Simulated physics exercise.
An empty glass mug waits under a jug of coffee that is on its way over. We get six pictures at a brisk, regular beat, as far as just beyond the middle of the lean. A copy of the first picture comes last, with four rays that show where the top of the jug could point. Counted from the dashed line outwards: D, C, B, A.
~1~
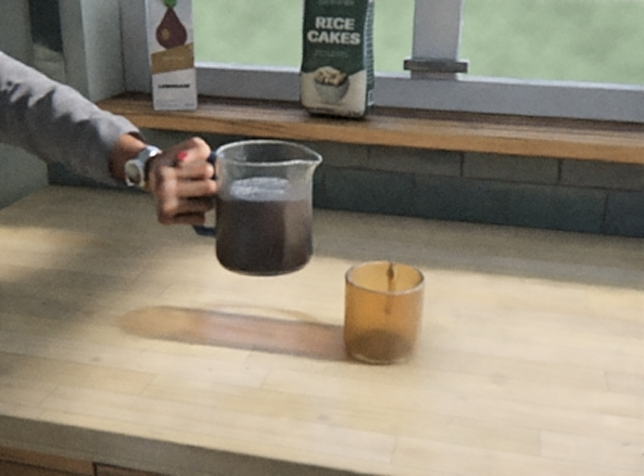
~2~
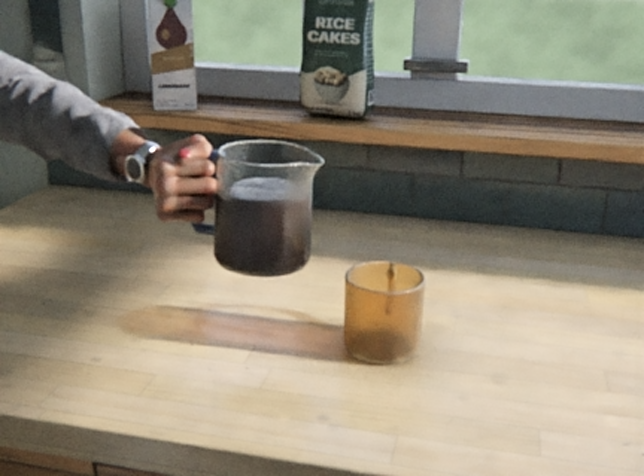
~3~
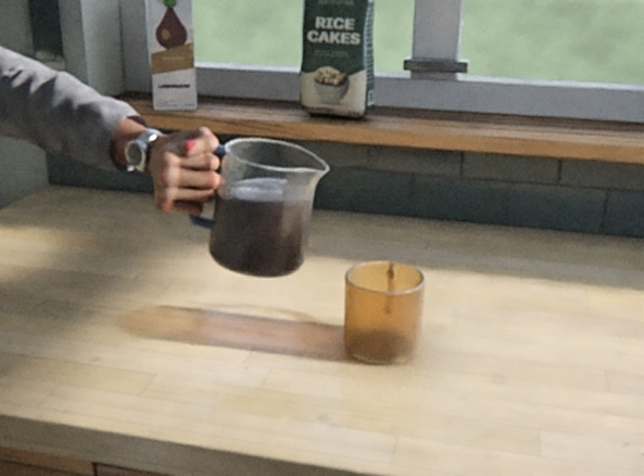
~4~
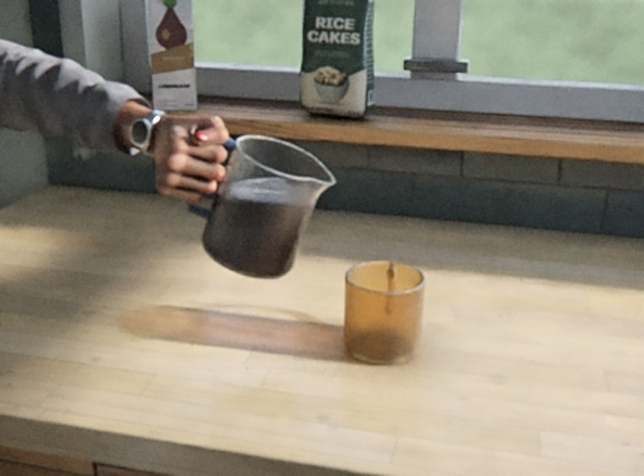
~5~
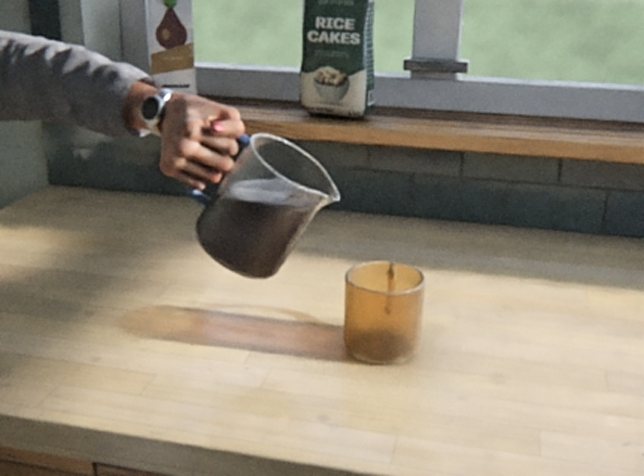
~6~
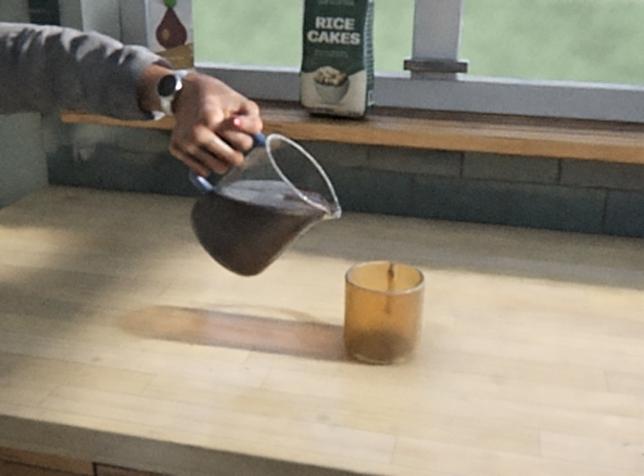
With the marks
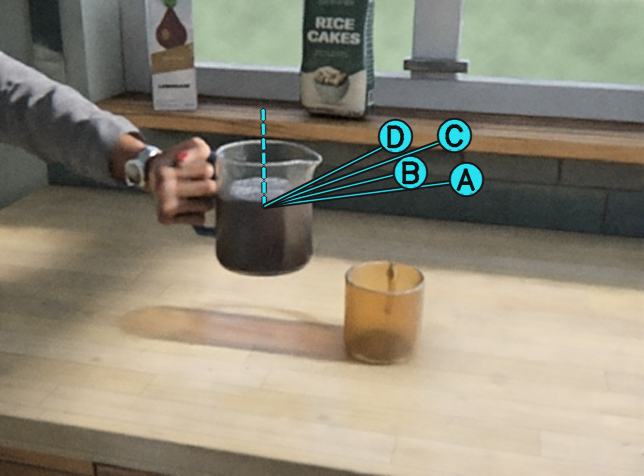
On a sunlit wooden counter, a hand steadily tilts a glass jug of dark liquid rightward.
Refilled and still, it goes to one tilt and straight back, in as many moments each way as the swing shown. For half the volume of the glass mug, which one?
Use tilt C.
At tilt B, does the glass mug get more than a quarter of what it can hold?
Yes, clearly.
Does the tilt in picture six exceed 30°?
Yes.
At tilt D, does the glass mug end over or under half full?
Under half.
In cyan, A at (450, 182); B at (393, 175); C at (439, 142); D at (381, 147).
For tilt A, the glass mug ends with about 77 % of what it can hold; 4 % of the coffee is spilt.
For tilt B, the glass mug ends with about 66 % of what it can hold.
For tilt C, the glass mug ends with about 49 % of what it can hold.
For tilt D, the glass mug ends with about 33 % of what it can hold.
